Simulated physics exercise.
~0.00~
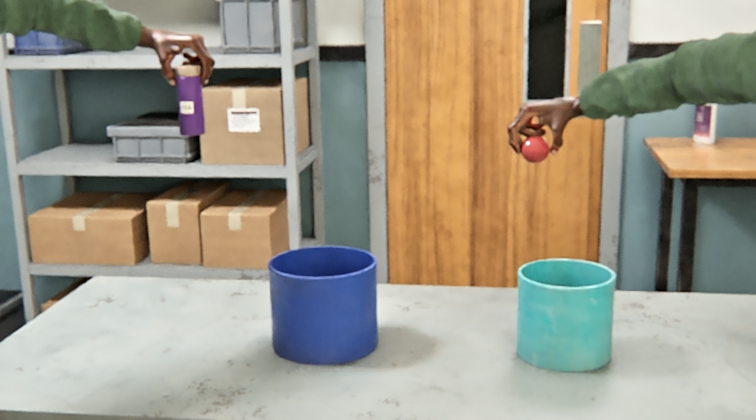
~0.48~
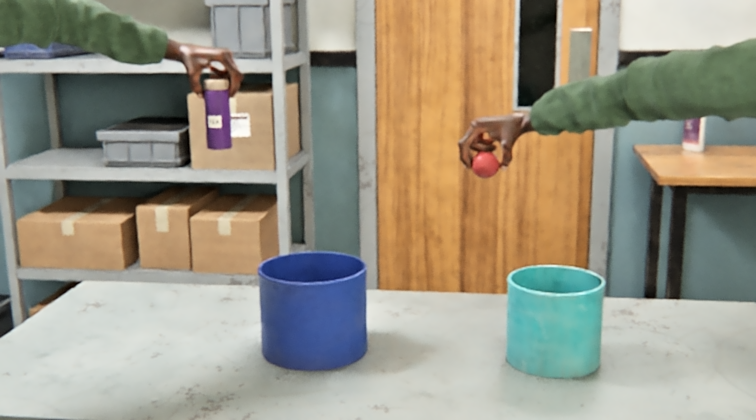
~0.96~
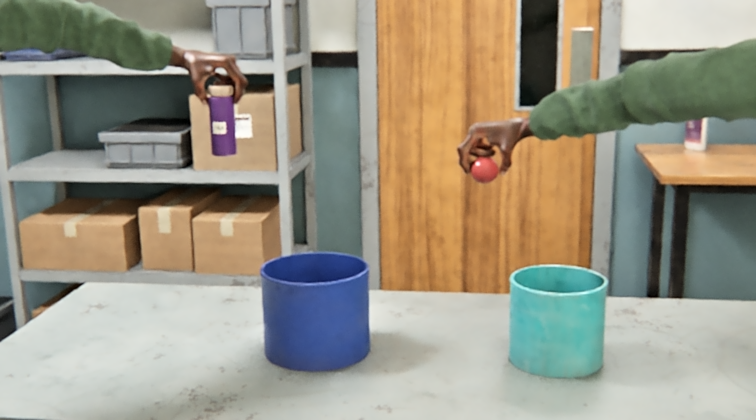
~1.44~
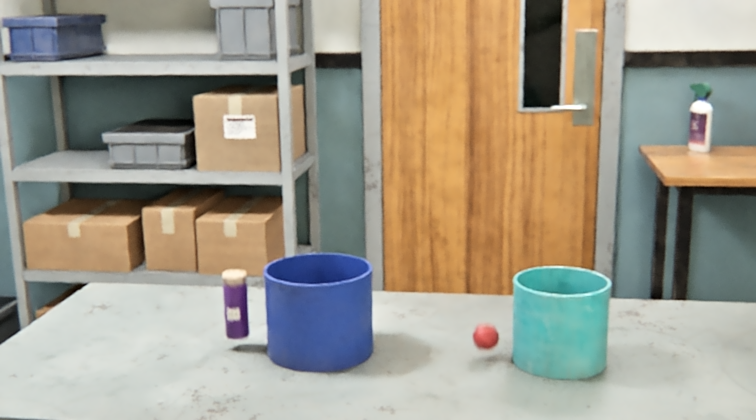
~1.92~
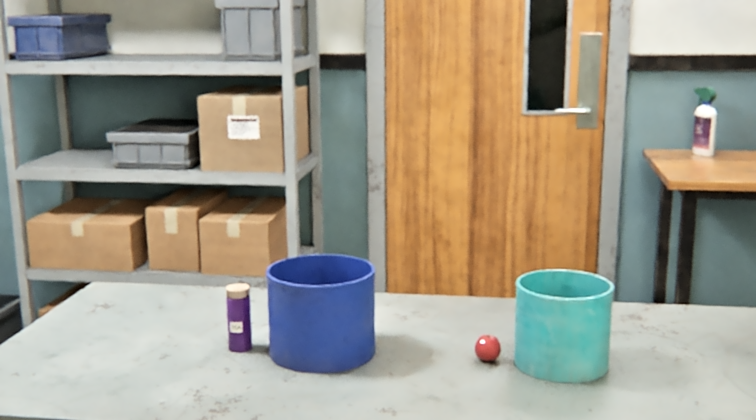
A red tomato and a purple shaker, held by two hands above a table, shifted toward each other and were let go. Both dropped just left of the teal bin and the blue pot, missing them, and ended on the tabletop, the shaker upright.
